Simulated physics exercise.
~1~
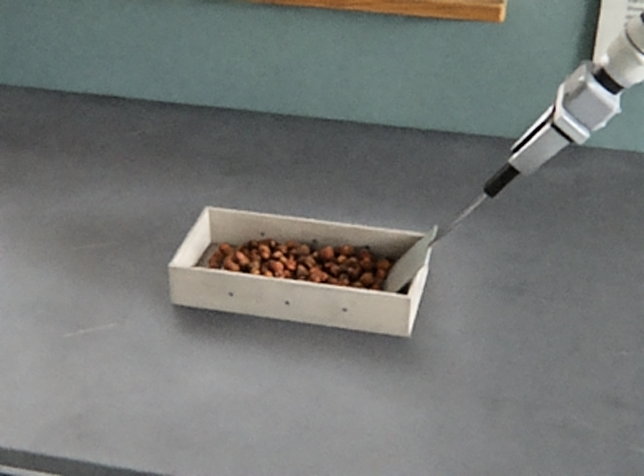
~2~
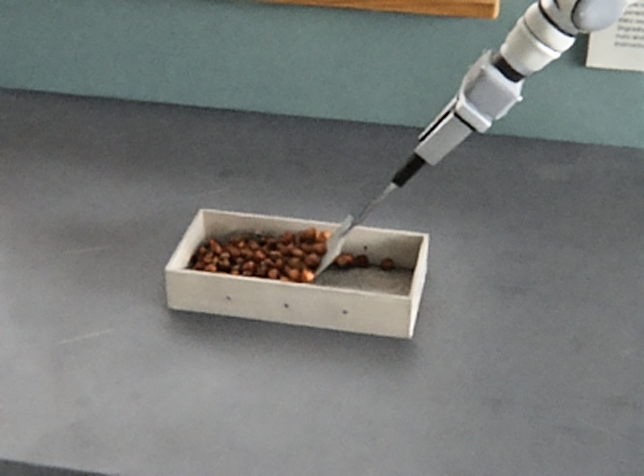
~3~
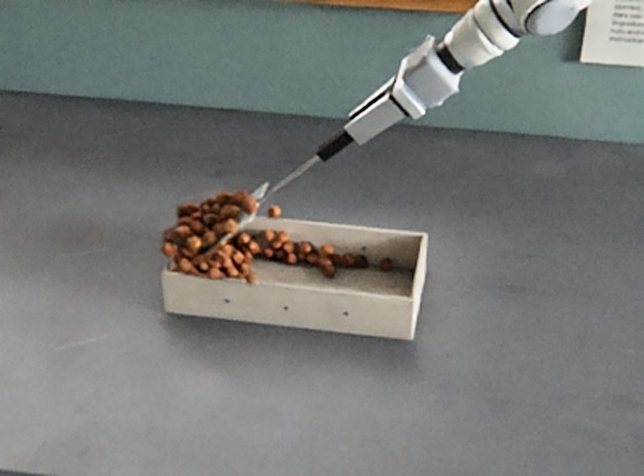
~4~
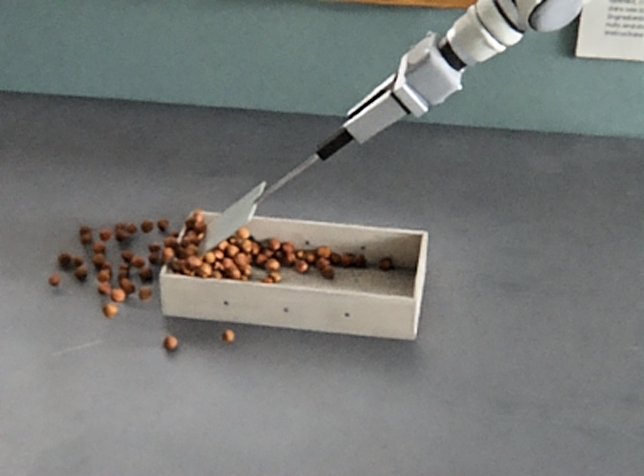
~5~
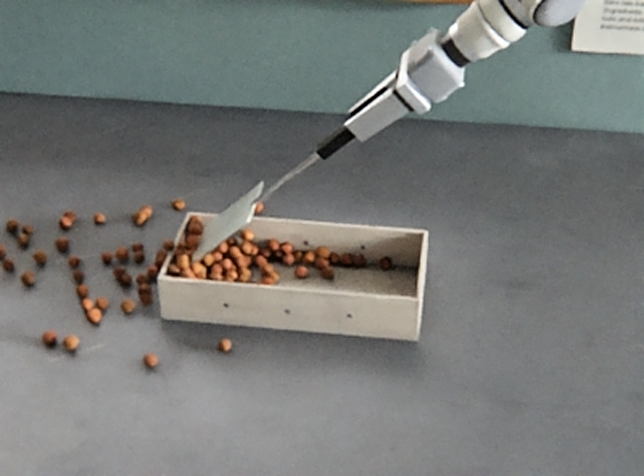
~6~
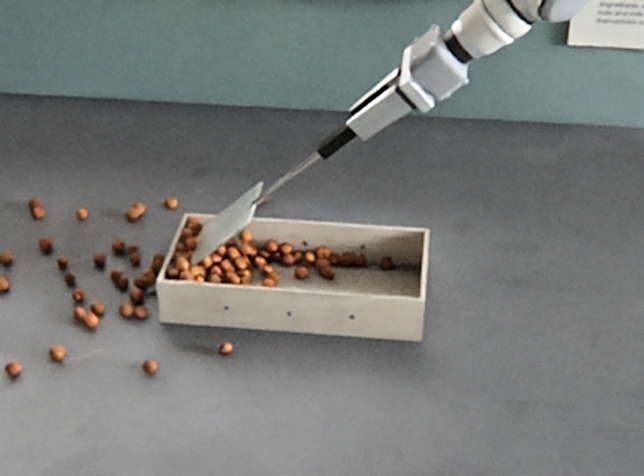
Hazelnuts spilling over the left end of a pale trough as a robot arm sweeps a spatula through them, most staying inside.
